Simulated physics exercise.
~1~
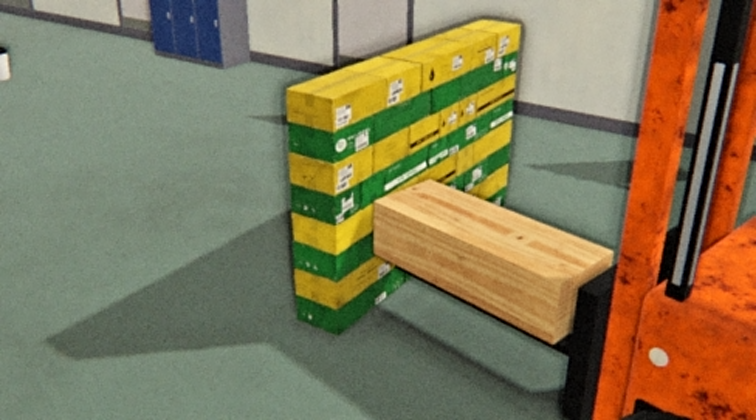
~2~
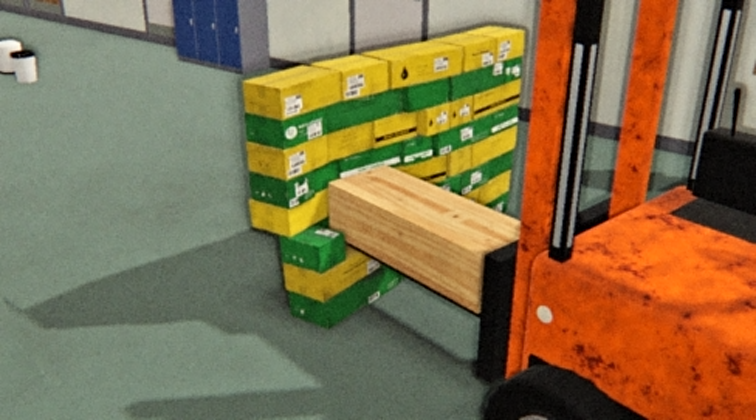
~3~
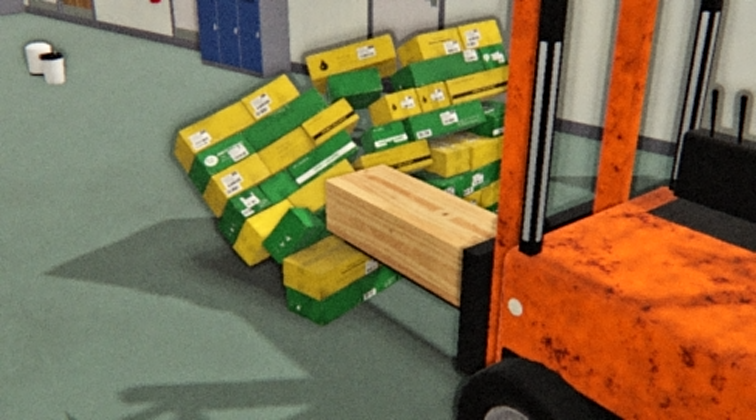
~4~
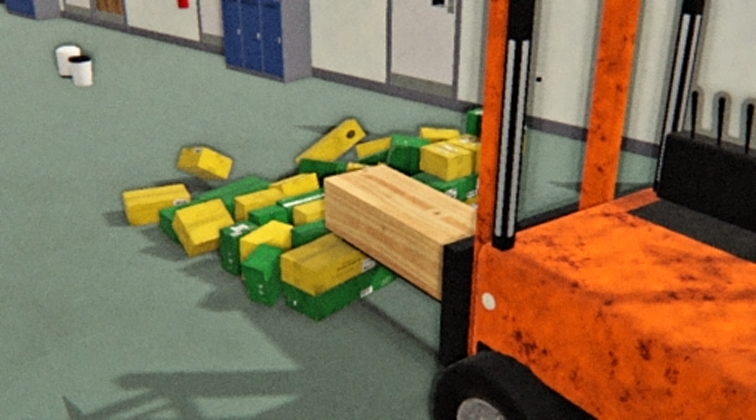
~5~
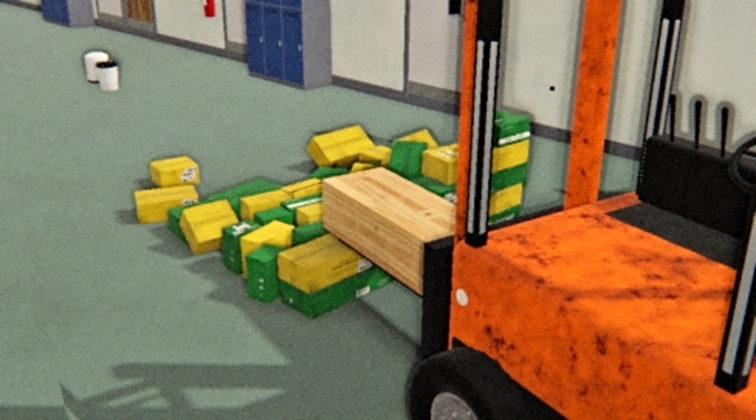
In this clip, an orange forklift carrying a long wooden block pushes into a freestanding wall of yellow and green boxes, which buckles and topples away from it, leaving most of the boxes scattered in a low heap on the floor, with a small stack still standing at the right.
